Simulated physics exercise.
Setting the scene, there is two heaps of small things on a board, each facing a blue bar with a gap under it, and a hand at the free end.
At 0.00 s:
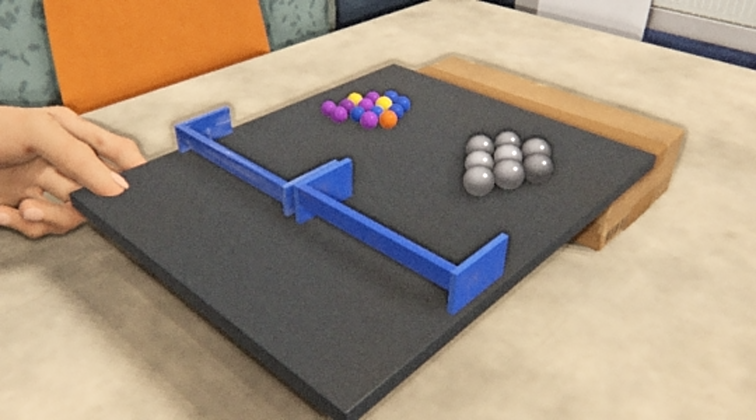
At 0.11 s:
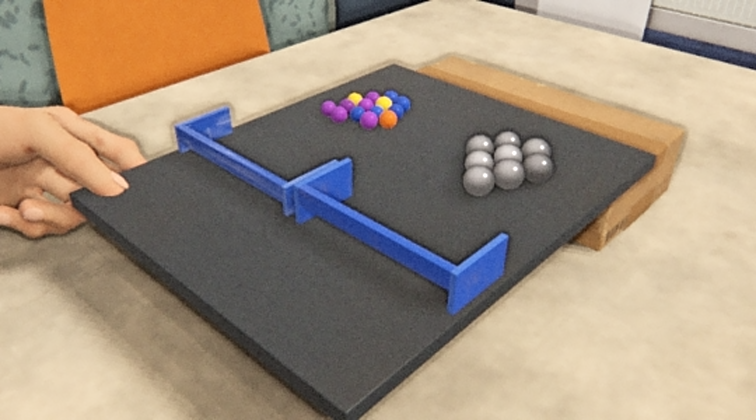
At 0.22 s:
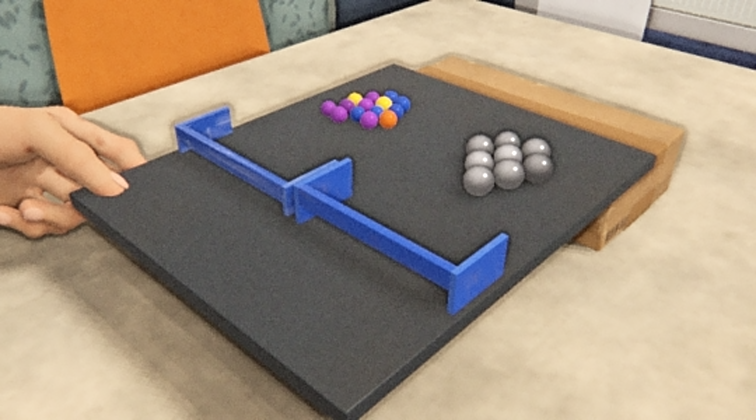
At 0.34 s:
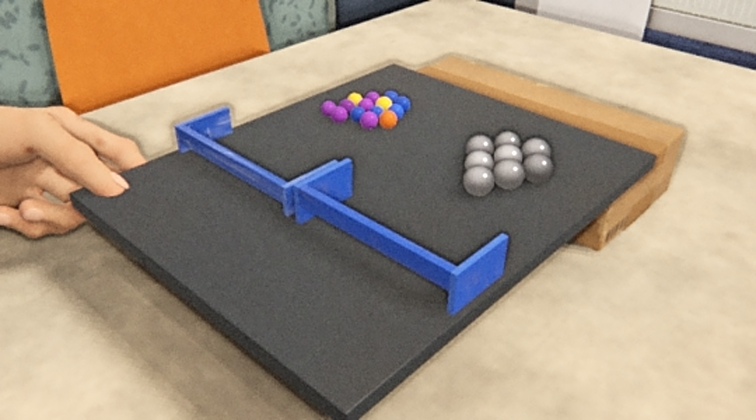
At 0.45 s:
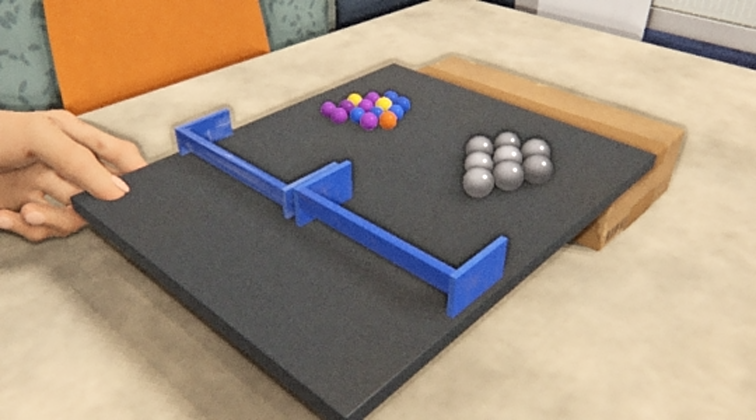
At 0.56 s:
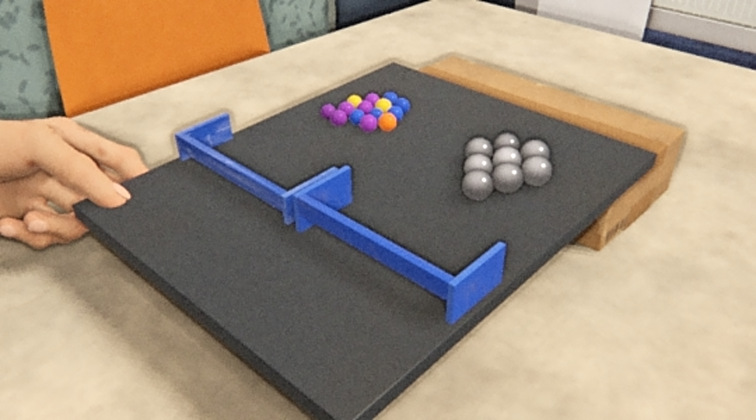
On a pale, mottled tabletop, with blue and green patterned seats and an orange chair back behind, a dark board is seen from slightly above at an angle. Grey shiny balls sit at right and smaller purple, blue, yellow and orange beads farther back, with blue barriers across the middle and a tan block at right. A hand at left lowers the board's near end very slightly, while both groups and the camera stay still.
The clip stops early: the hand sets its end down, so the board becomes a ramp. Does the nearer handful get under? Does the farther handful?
My prediction: The nearer handful is halted. The farther handful is halted.
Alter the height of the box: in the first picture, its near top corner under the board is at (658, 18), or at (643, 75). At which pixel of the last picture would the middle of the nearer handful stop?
One: About (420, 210). Two: About (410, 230).
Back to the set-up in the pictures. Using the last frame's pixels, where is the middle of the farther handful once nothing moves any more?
Looks to me like it ends up close to (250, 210).
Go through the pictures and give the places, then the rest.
Held end of the board (346, 398), level; box (514, 140), about a quarter as high as the board is long; nearer handful (508, 158), a few steel balls; farther handful (365, 107), a few round plastic beads; nearer gate (371, 233), its slot lower than a piece; farther gate (230, 161), its slot lower than a piece, in the first frame.
Held end of the board (346, 398), level; farther handful (365, 107), in the second frame.
Held end of the board (346, 398), level; nearer handful (508, 158), in the third frame.
Held end of the board (346, 398), level; farther handful (365, 107), in the fourth frame.
Held end of the board (346, 402), down by 1°; nearer handful (508, 159), in the fifth frame.
Held end of the board (346, 411), down by 2°; box (514, 140); nearer handful (507, 161), not moving; farther handful (365, 109), not moving; nearer gate (370, 243); farther gate (230, 170), in the sixth frame.
By 0.79 s, board sloping at 6°; nearer handful where it was; farther handful where it was.
By 1.08 s, board sloping at 11°; nearer handful on its way down; farther handful on its way down.
By 1.39 s, board resting at 13°; nearer handful has reached its gate; farther handful has reached its gate.
When it is over (2.1 s), board resting at 13°; nearer handful gathered behind its gate; farther handful gathered behind its gate.
